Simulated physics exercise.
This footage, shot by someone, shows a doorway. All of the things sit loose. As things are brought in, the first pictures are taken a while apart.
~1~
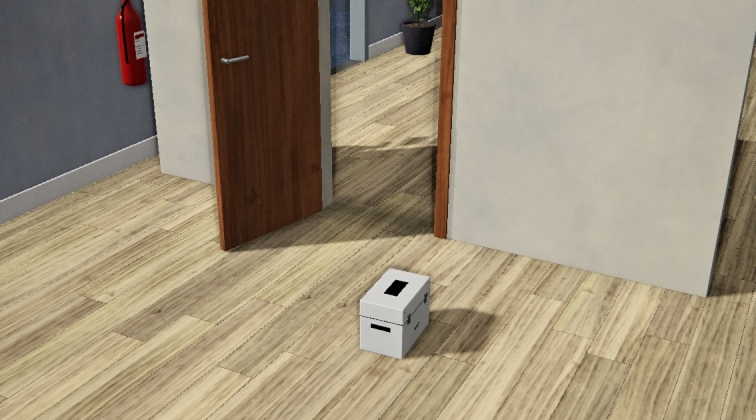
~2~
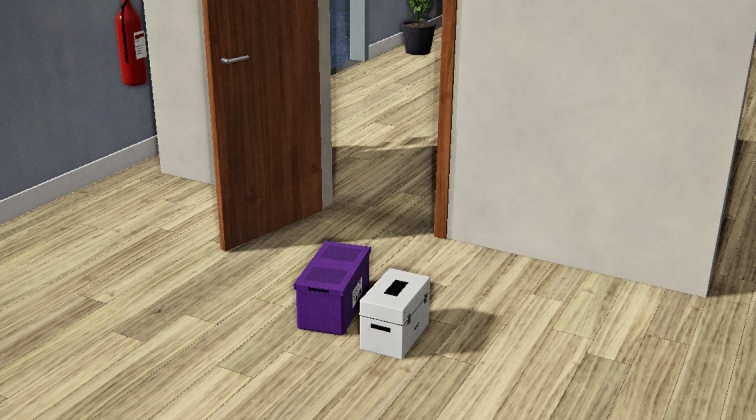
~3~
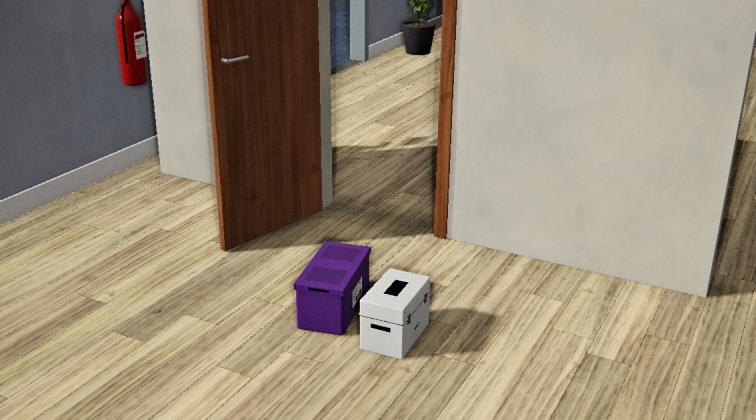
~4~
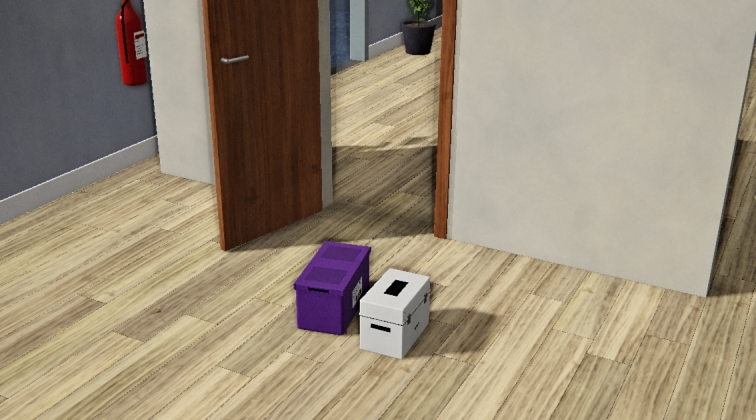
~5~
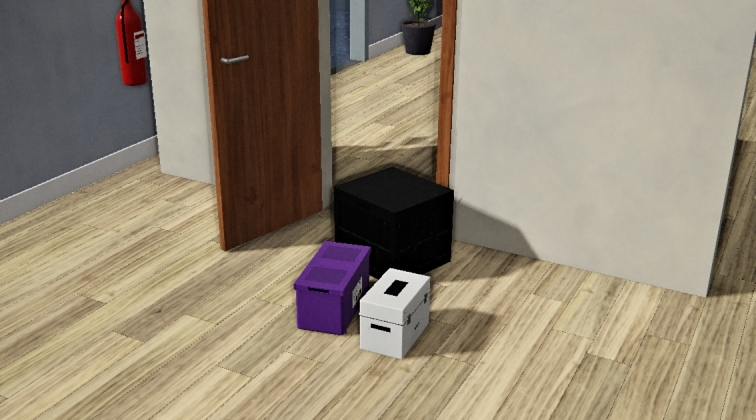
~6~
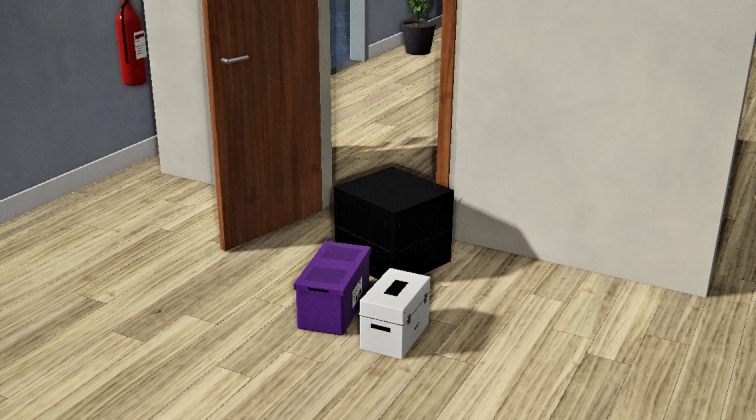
At the start, a white box with a dark slot on top sits alone on the wooden floor before a wide-open door. A purple tote then appears close on its left, and later a large black chest appears behind them both, in front of the doorway, while the door stays still.
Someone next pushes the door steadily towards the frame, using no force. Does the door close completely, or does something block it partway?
The door is blocked partway.
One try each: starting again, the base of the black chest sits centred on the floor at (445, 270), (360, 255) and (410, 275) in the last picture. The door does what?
Well, the first time the door completes its swing, the second time it halts partway, and the third time it completes its swing.
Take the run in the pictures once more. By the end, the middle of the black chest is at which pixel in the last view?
At about (405, 224).
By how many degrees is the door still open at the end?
Angle: About 45°.
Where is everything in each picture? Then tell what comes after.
Door wide open and still; white toolbox (396, 312), in the first picture.
Door wide open and still; white toolbox (396, 312); purple tote (334, 287), in the second picture.
Door wide open and still; white toolbox (396, 312); purple tote (334, 287), in the third picture.
Door wide open and still; white toolbox (396, 312); purple tote (334, 287), in the fourth picture.
Door wide open and still; white toolbox (396, 312); purple tote (334, 287), in the fifth picture.
Door wide open and still; black chest (393, 225); white toolbox (396, 312), in the sixth picture.
Then, 0.60 s later than the last frame, door 81° open.
Then, 0.90 s later than the last frame, door 59° open.
When it is over, door 47° open; all 3 as before. End places, in pixels of the last picture, black chest near (405, 224).
